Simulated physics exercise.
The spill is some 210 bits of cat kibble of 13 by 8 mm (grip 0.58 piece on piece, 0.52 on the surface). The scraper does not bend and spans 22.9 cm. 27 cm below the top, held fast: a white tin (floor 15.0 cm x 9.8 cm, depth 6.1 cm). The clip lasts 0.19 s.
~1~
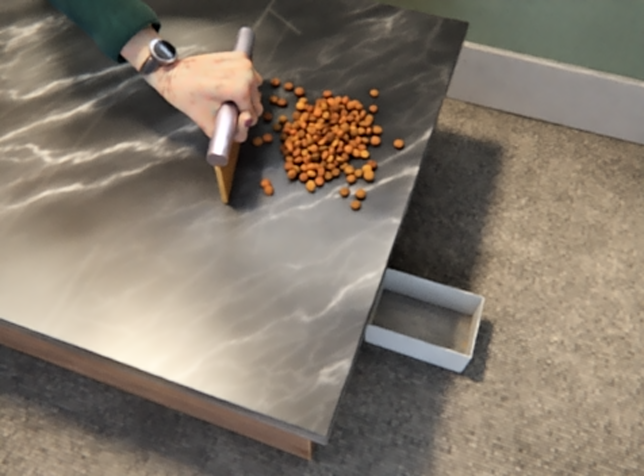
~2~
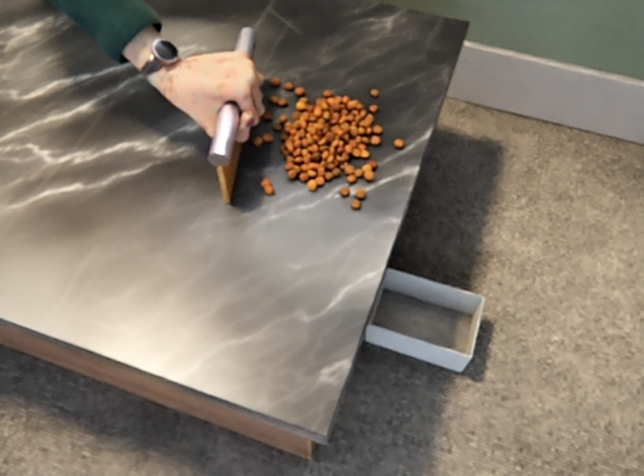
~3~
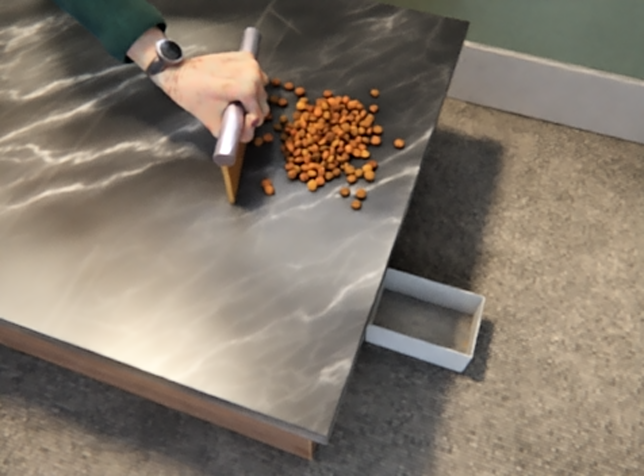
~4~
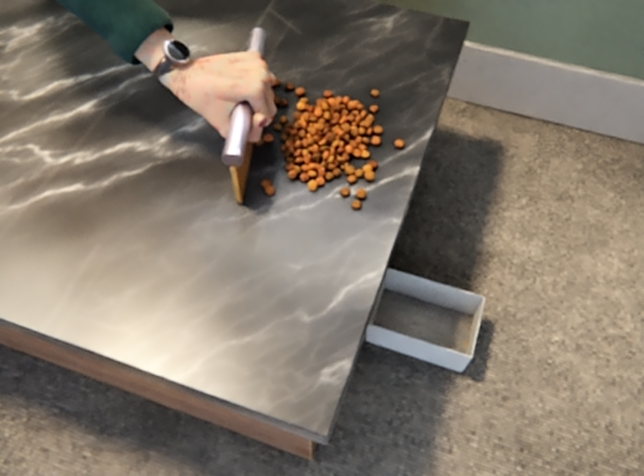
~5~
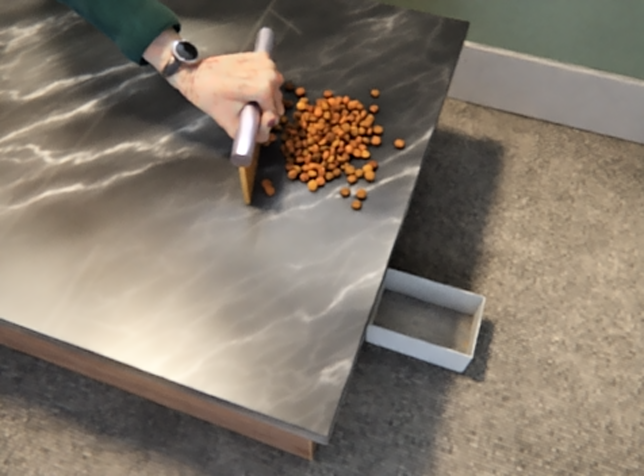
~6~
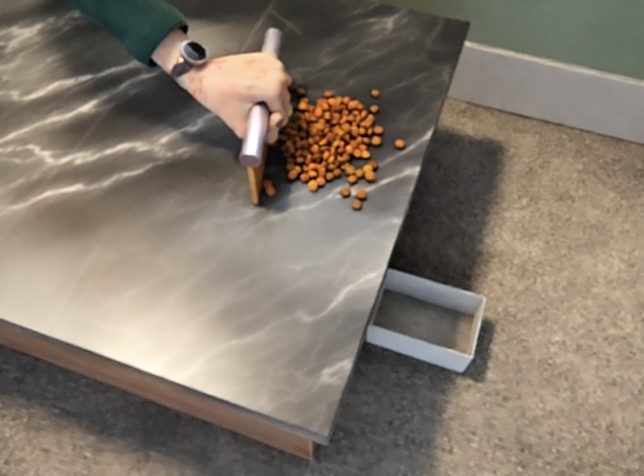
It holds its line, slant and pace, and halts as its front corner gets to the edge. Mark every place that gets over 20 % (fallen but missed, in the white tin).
Missed: Above, white tin: Below.
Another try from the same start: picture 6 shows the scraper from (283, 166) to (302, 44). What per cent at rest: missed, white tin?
Missed 70, white tin 0.
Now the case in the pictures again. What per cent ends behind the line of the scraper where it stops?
Roughly 0 per cent.
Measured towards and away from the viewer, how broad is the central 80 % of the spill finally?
Roughly 16 cm.
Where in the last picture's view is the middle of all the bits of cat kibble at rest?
Near (430, 252).
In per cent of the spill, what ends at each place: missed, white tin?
Missed 65; white tin 5.
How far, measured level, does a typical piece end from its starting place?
Roughly 18 cm.
Then, 0.34 s after the last picture, scraper 12 cm from its start, spill 16 cm wide; still on top 100 %.
Then, 0.67 s after the last picture, scraper 21 cm from its start, spill 18 cm wide; off the edge, not caught 25 %, still on top 75 %.
Then, 0.96 s after the last picture, scraper 22 cm from its start, spill 19 cm wide; white tin 5 %, off the edge, not caught 65 %, still on top 30 %.
In the end, white tin 5 %, fallen but missed 65 %, still on top 30 %.
